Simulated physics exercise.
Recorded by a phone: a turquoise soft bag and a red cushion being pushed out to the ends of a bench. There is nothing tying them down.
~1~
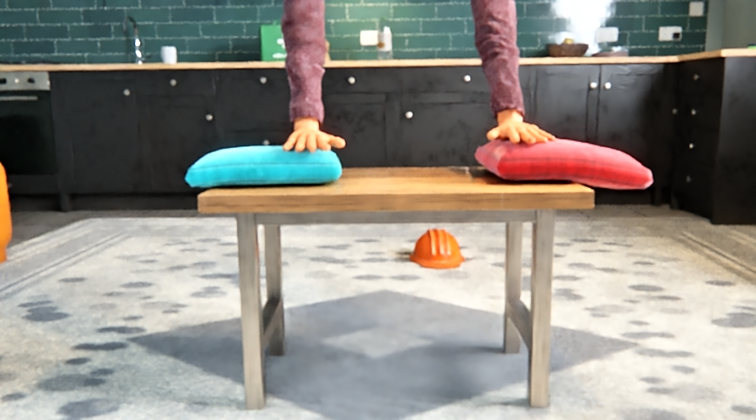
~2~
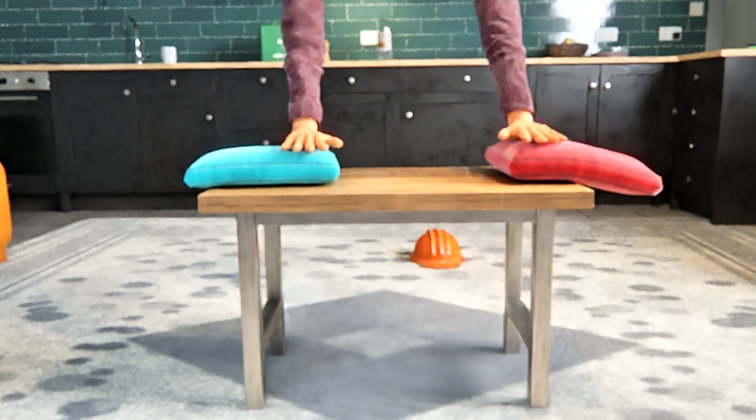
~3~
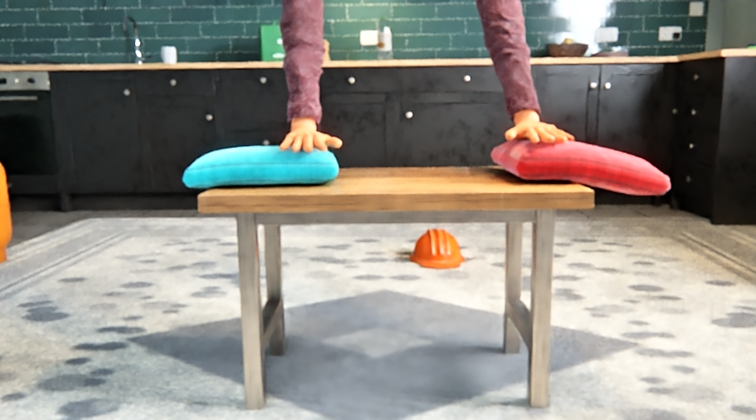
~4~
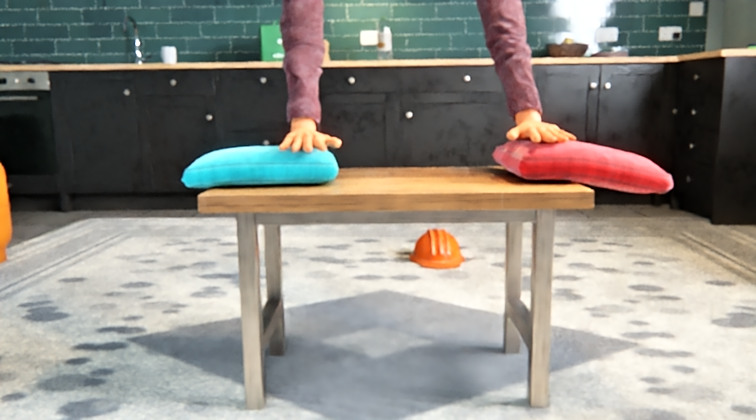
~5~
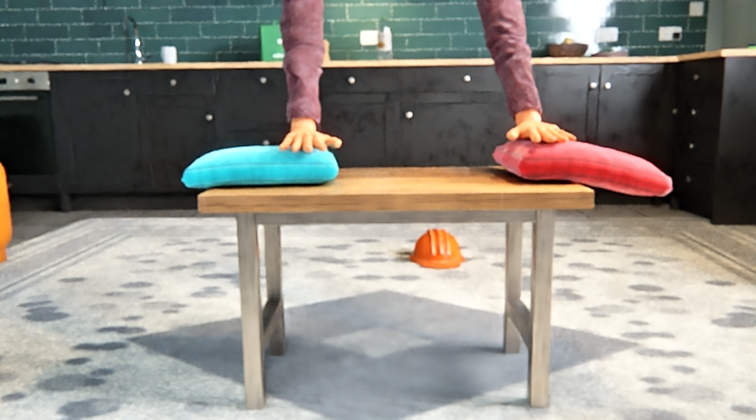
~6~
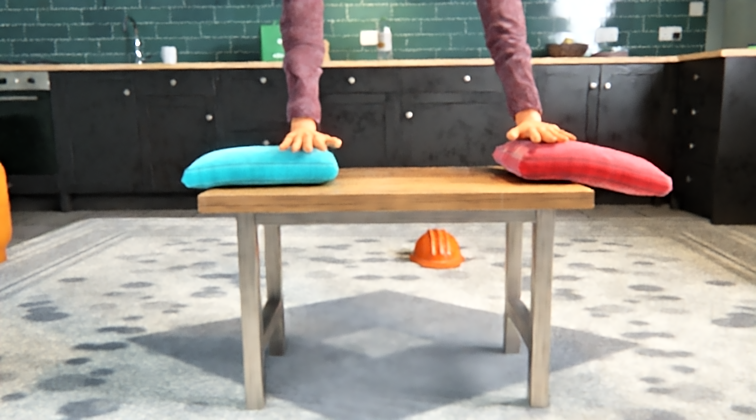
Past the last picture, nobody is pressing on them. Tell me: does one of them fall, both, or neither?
My prediction: My guess is the turquoise soft bag sticks around, my guess is the red cushion won't hang around.
Then, 0.38 s after the last picture, soft bag lying still; cushion falling near (587, 212).
Then, 0.66 s after the last picture, soft bag lying still; cushion on the floor near (626, 341).
At rest, soft bag lying still; cushion on the floor near (685, 357). The turquoise soft bag stays up there and the red cushion tips over and falls.
